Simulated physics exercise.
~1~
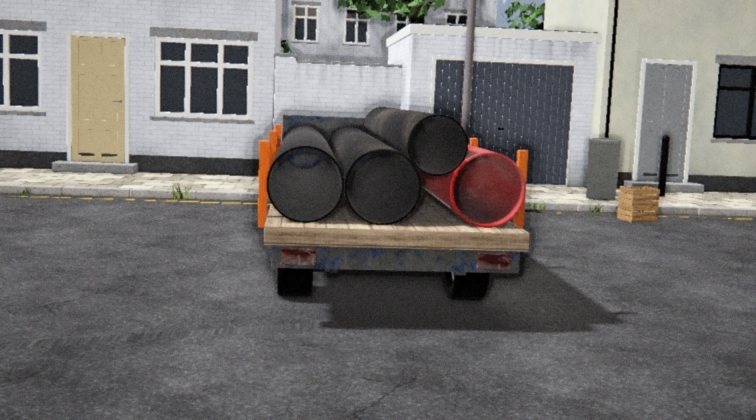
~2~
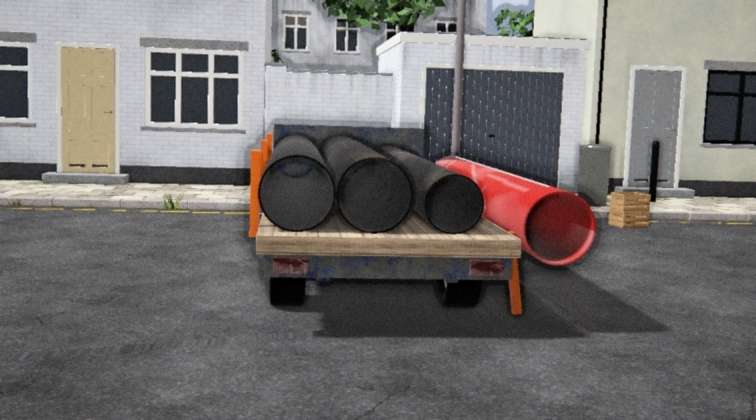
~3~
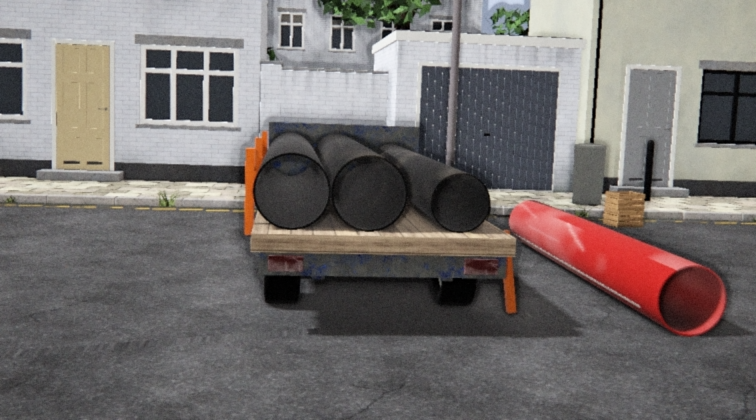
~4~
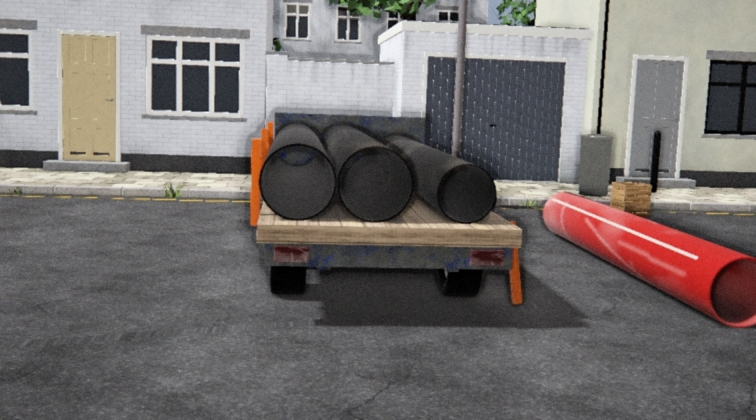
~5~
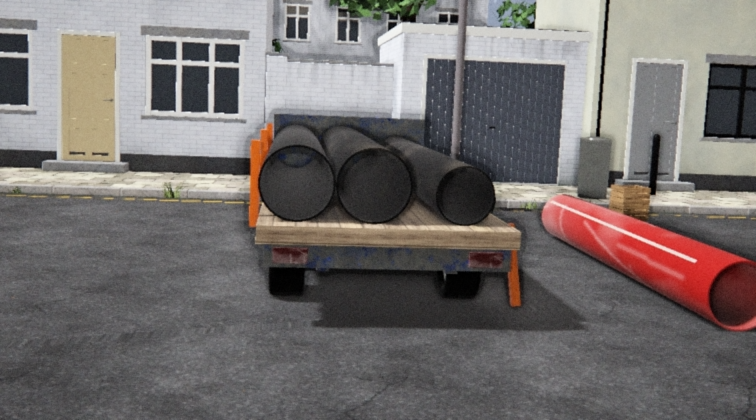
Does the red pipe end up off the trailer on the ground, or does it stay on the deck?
It ends up on the ground, lying to the right of the trailer.
